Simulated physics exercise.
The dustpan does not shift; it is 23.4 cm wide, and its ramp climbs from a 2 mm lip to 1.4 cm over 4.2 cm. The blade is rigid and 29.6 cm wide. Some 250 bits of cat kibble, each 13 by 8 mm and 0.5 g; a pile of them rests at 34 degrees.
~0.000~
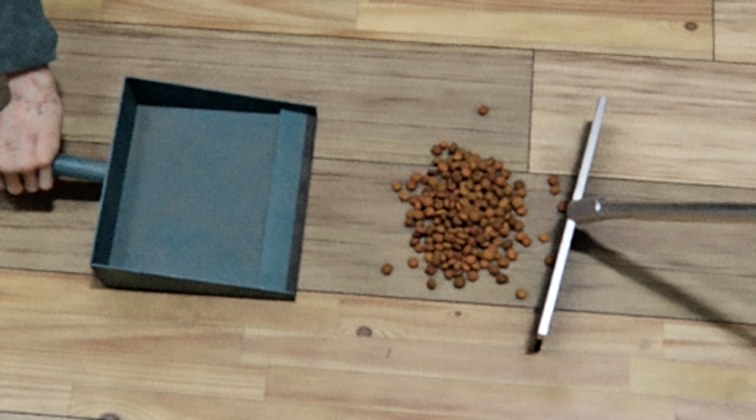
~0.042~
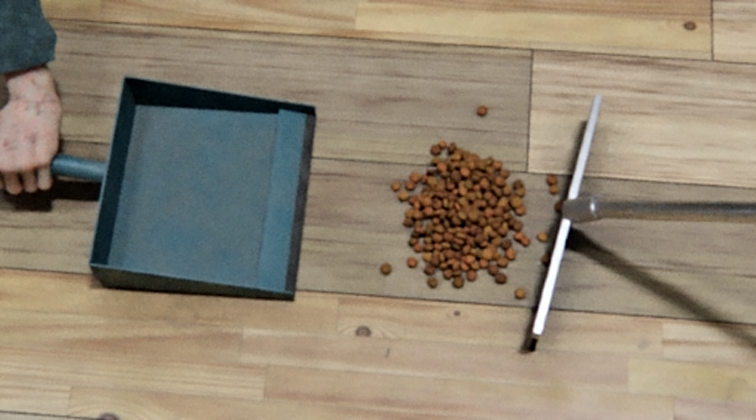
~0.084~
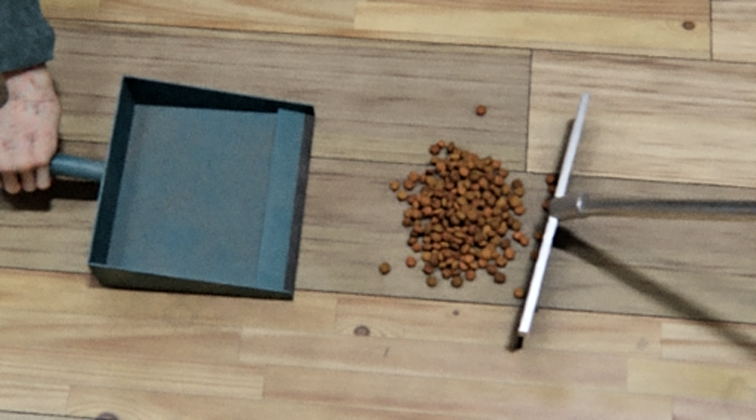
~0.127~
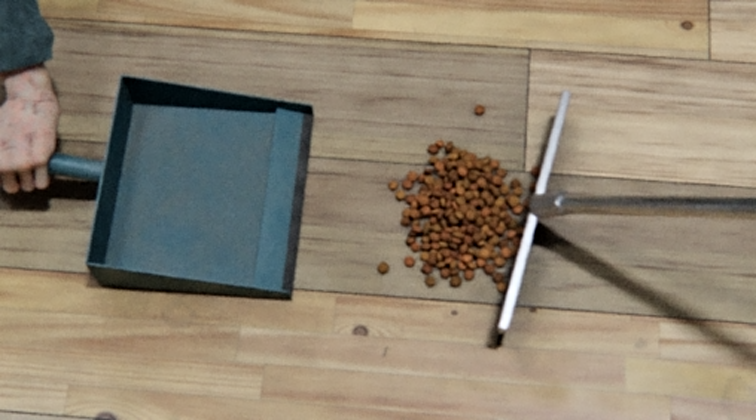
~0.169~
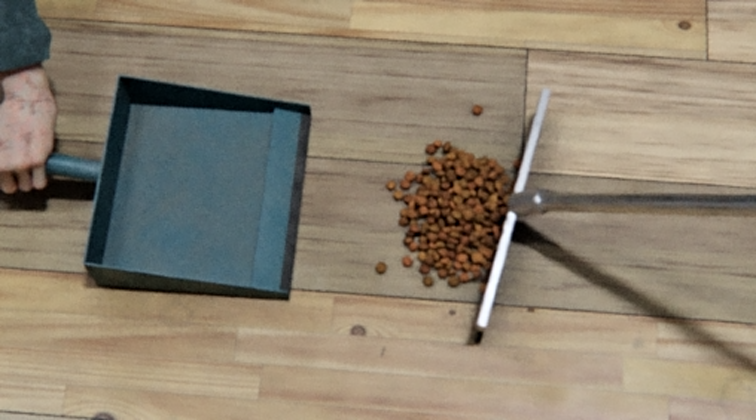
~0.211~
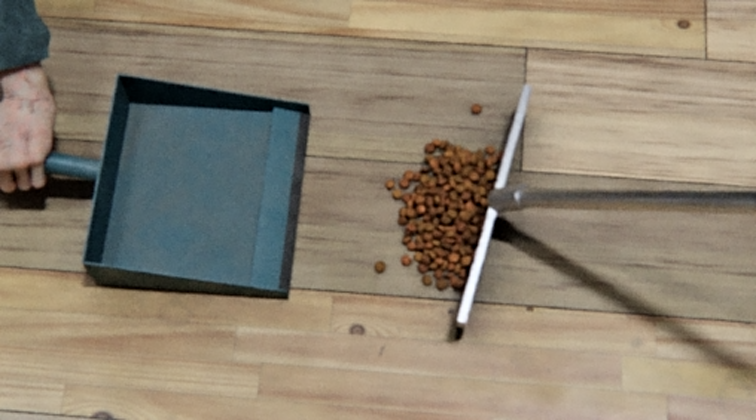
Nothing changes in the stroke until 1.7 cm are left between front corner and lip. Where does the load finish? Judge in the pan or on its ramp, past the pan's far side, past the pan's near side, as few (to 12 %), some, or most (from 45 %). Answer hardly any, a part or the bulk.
Pan: A part, far side: Hardly any, near side: Hardly any.
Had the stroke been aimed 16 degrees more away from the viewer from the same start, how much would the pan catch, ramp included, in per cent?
It would be near 25 per cent.
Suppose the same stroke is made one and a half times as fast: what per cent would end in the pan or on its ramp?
In that case some 25 per cent.
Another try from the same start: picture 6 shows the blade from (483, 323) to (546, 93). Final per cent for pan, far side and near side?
Pan 20, far 10, near 0.
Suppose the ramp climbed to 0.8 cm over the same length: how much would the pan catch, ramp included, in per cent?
It would be near 25 per cent.
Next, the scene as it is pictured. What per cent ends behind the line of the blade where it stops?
About 0 per cent.
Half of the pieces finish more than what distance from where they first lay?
Roughly 18 cm.
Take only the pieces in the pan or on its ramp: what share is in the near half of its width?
Some 60 per cent.
After 0.40 s, middle of the blade 13 cm from the lip; 0 % over the lip, far side 0 %, near side 0 %.
After 0.52 s, middle of the blade 7 cm from the lip; 0 % over the lip, far side 5 %, near side 0 %.
After 0.77 s, middle of the blade 5 cm from the lip; 20 % over the lip, far side 5 %, near side 0 %.
By 1.1 s all is still; pan 20 %, far side 5 %, near side 0 %, in front of the lip or behind the blade 75 %.
